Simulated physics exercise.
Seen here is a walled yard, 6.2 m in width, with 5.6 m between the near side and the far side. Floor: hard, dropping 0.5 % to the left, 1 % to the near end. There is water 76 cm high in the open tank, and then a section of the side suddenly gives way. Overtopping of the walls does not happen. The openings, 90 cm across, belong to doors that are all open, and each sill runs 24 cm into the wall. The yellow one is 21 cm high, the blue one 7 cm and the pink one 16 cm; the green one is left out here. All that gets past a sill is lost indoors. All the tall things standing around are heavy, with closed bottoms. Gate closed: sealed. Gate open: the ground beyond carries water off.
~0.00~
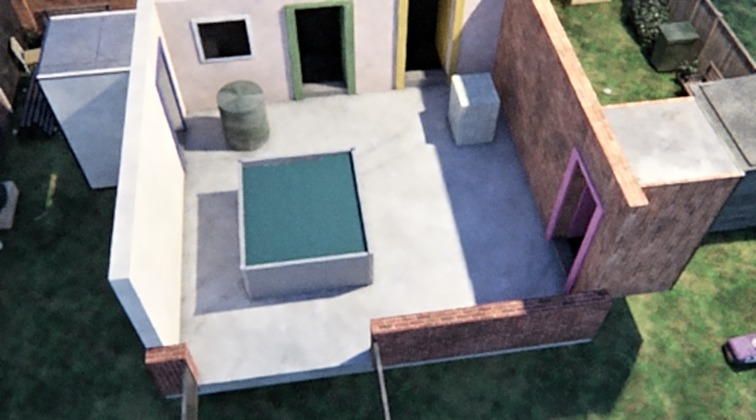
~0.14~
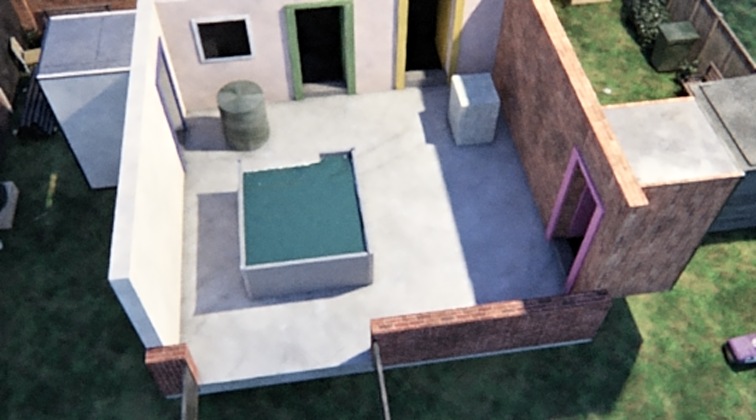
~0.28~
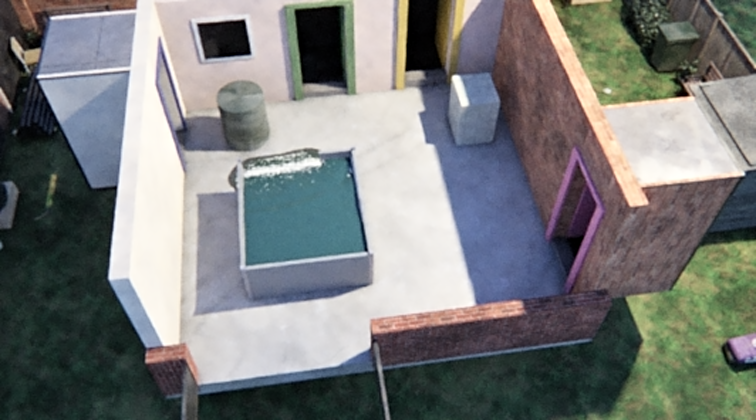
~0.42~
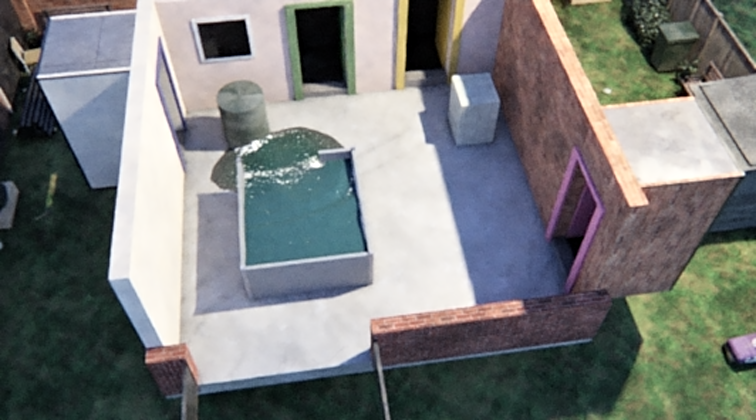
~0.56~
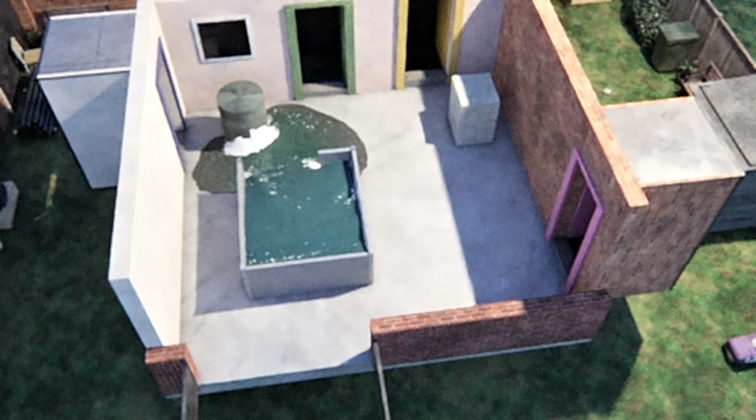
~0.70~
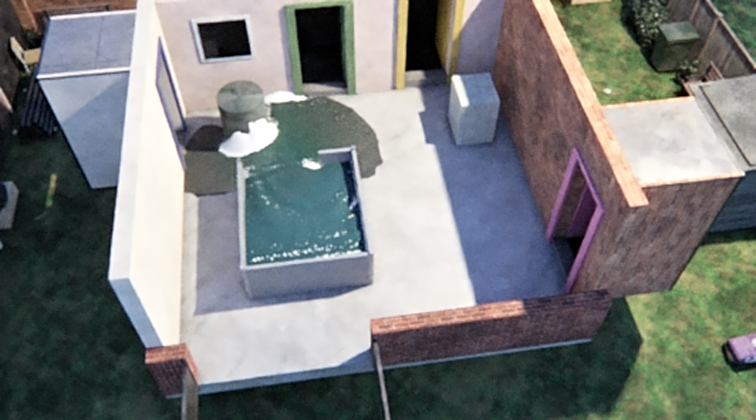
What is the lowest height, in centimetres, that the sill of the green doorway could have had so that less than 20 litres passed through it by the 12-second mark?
About 33 cm.
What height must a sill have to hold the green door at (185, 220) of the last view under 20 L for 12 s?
You'd want it roughly 7.5 cm high.
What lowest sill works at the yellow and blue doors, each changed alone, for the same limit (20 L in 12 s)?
Close to 10.5 cm (yellow) and close to 32 cm (blue).
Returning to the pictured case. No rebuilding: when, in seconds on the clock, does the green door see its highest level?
Around 1.6 s.
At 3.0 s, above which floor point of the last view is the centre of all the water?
At about (308, 172).
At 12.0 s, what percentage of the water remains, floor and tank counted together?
Close to 60 per cent is still present.
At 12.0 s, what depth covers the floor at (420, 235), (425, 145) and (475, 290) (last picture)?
The three readings, in order, are 4, 5 and 8 cm.
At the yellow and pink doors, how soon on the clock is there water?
Arrival times: Yellow at 1.6 seconds, pink at 4.0 seconds.
After 1.4 s water covers 25 % of the floor, deepest (52 cm) near (262, 150); 32 cm at the green door, 28 litres in over its 16 cm sill.
After 3.0 s water covers 50 % of the floor, deepest (31 cm) near (497, 104); 25 cm at the green door, 173 litres in over its 16 cm sill.
After 12.0 s water covers 100 % of the floor, deepest (11 cm) near (179, 372); 4 cm at the green door, 197 litres in over its 16 cm sill.
At the green door as built, the water arrived by 0.8 s and peaked near 34 cm at 1.6 s.
Run again over the same 12 s with other heights there, 47 litres in over 28 cm, 5 litres over 38 cm. The limit of 20 litres is kept from about 33 cm up.
